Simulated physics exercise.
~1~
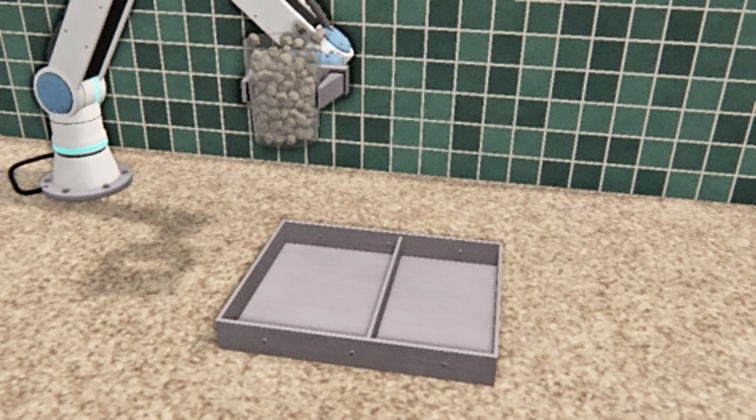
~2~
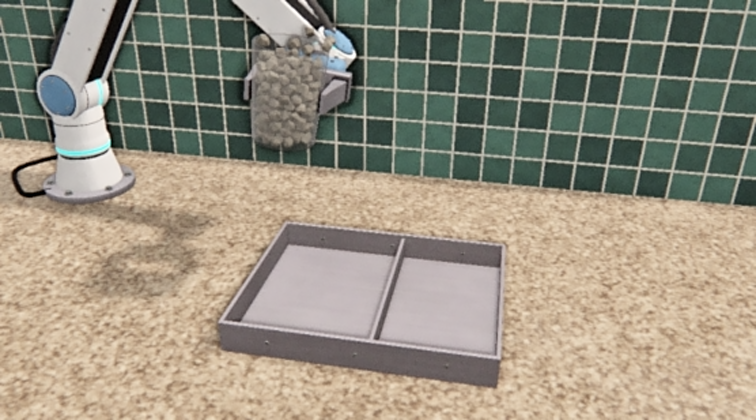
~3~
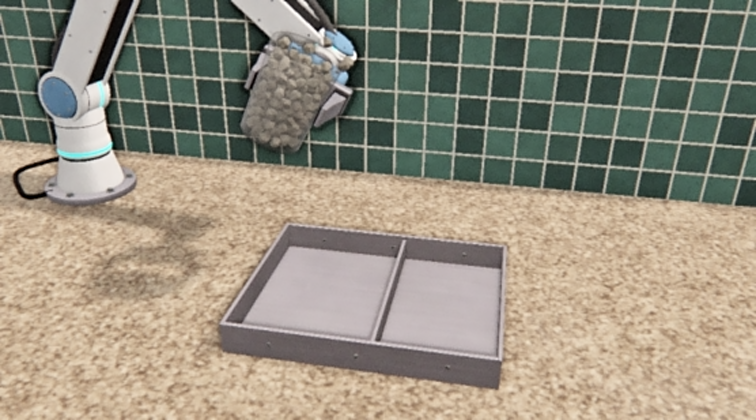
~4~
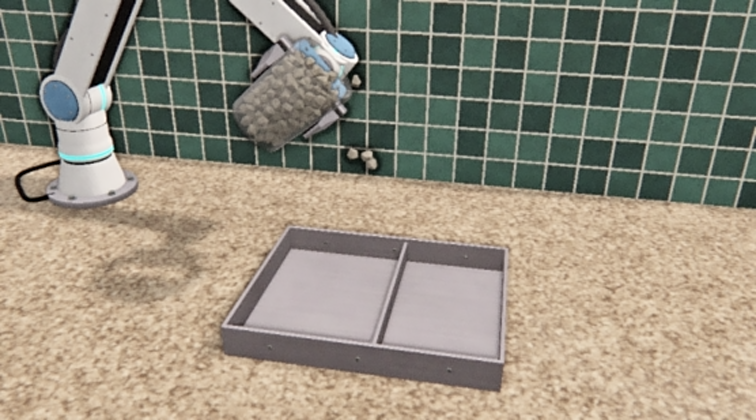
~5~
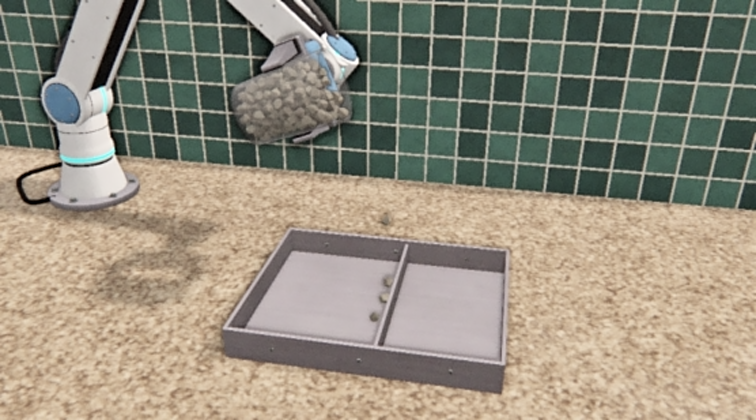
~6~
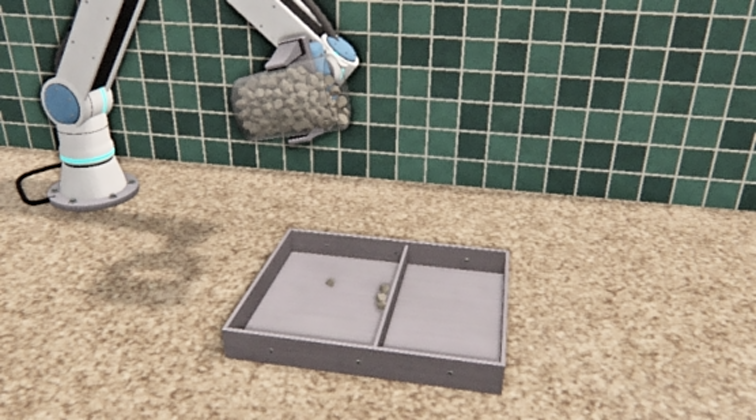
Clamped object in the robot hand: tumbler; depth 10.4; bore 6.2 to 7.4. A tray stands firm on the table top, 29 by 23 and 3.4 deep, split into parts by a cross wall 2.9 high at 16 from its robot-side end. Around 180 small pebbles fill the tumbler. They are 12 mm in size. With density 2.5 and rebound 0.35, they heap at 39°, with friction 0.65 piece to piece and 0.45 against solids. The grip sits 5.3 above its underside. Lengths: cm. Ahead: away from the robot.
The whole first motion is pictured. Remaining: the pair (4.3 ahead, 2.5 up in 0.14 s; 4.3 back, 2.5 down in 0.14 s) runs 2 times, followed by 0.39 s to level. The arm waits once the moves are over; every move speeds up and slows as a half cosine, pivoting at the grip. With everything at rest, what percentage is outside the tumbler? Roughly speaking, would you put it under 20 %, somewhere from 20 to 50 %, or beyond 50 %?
Roughly, beyond 50 %.
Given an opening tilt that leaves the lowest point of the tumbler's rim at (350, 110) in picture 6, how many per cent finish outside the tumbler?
Somewhere around 35 %.
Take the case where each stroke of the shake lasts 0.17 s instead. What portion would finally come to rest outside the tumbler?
Estimate for that case: 35 %.
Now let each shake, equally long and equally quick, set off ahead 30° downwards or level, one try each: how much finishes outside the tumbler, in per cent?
I'd say close to 20 percent for the first and close to 45 percent for the second.
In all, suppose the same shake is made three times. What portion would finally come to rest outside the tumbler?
70 per cent or so.
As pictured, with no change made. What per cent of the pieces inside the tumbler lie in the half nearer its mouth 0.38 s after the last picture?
Estimate: Around 50 %.
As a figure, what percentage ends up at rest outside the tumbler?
60 per cent, more or less.
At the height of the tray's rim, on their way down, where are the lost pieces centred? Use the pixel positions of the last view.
About at (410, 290).
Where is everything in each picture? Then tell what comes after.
In the first frame, tumbler middle at (285, 93), level; upper third of the load around (286, 66), from x 250 to 320, top at y 30; 183 in the tumbler.
In the second frame, tumbler middle at (287, 95), tilted 7° forward; upper third of the load around (288, 67), from x 260 to 330, top at y 30.
In the third frame, tumbler middle at (288, 96), tilted 26° forward; upper third of the load around (293, 73), from x 250 to 345, top at y 45; 182 in the tumbler, 1 in flight or on a rim.
In the fourth frame, tumbler middle at (289, 99), tilted 49° forward; upper third of the load around (298, 79), from x 245 to 370, top at y 55; 179 in the tumbler, 4 in flight or on a rim.
In the fifth frame, tumbler middle at (290, 101), tilted 68° forward; upper third of the load around (296, 84), from x 245 to 385, top at y 65; 179 in the tumbler, 3 in the robot-side part, 1 in flight or on a rim.
In the sixth frame, tumbler middle at (290, 101), tilted 75° forward; upper third of the load around (291, 87), from x 240 to 385, top at y 70; 179 in the tumbler, 4 in the robot-side part.
Then, 0.38 s after the last picture, tilted 75° forward, highest piece 30 above the table; 110 in the tumbler, 34 in the far-side part, 19 in the robot-side part, 20 in flight or on a rim.
Then, 0.76 s after the last picture, tilted 36° forward, highest piece 28 above the table; 71 in the tumbler, 67 in the far-side part, 42 in the robot-side part, 3 in flight or on a rim.
Then, 1.15 s after the last picture, level, highest piece 27 above the table; 71 in the tumbler, 67 in the far-side part, 45 in the robot-side part.
Then, 2.20 s after the last picture, level, highest piece 27 above the table; 71 in the tumbler, 67 in the far-side part, 45 in the robot-side part.
Final count, 71 in the tumbler, 67 in the far-side part, 45 in the robot-side part. That is 61 % outside the tumbler.
